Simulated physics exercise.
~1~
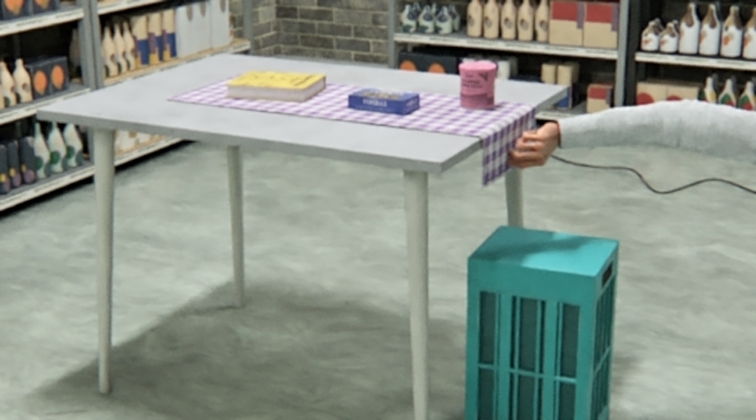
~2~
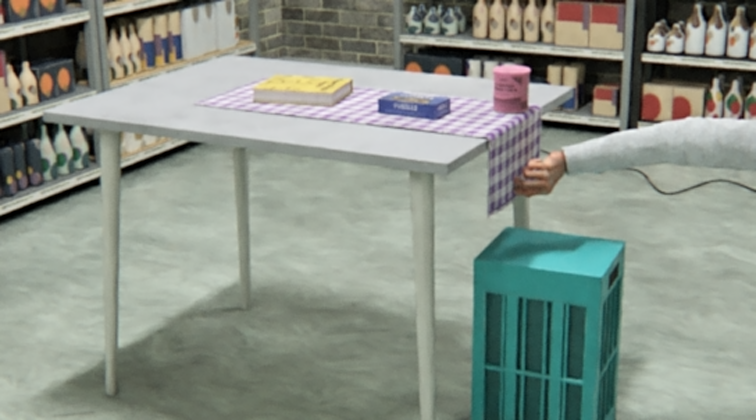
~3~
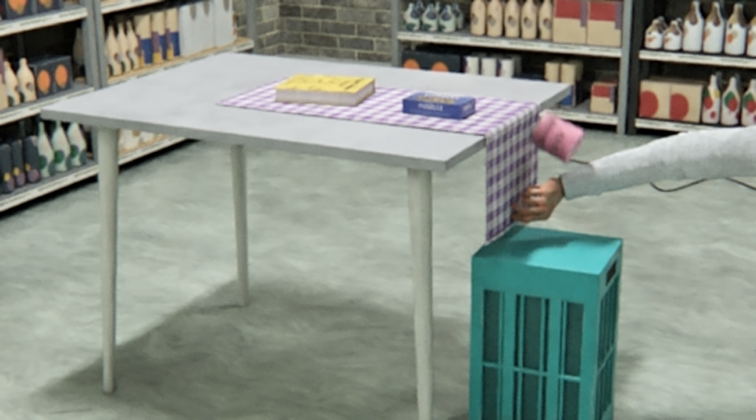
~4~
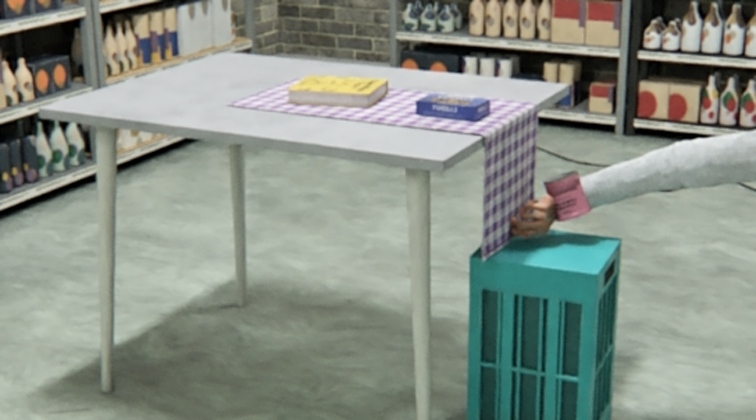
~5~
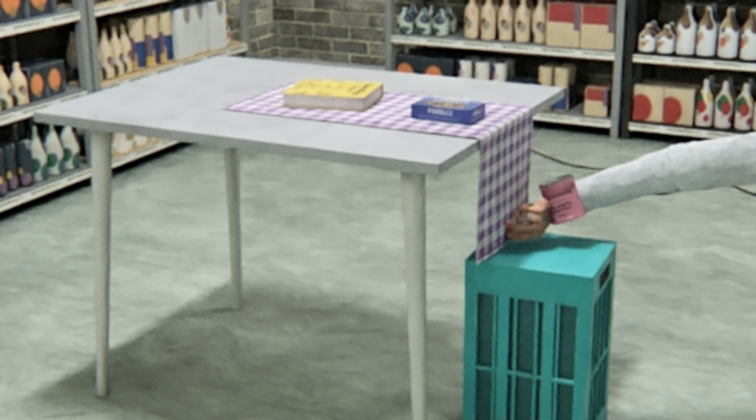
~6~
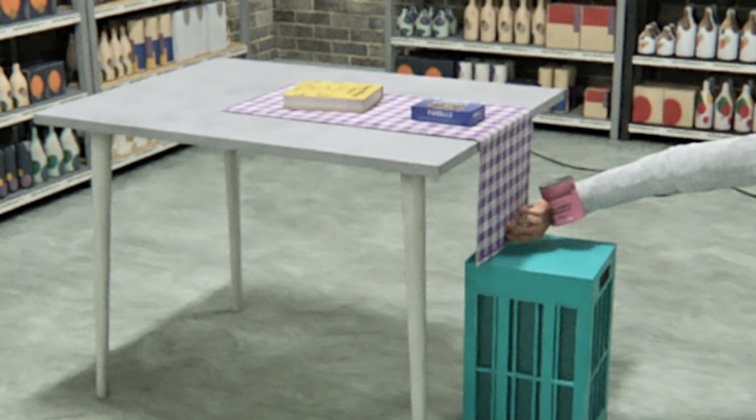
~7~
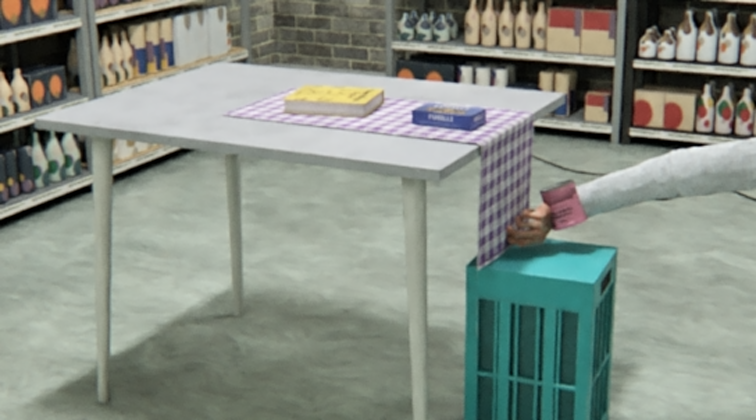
In a shop aisle, a hand pulled a purple checked runner down over the right end of a table until its hem reached a turquoise crate, carrying a pink tin off the edge onto the wrist, while the blue packet and yellow book stayed on top.
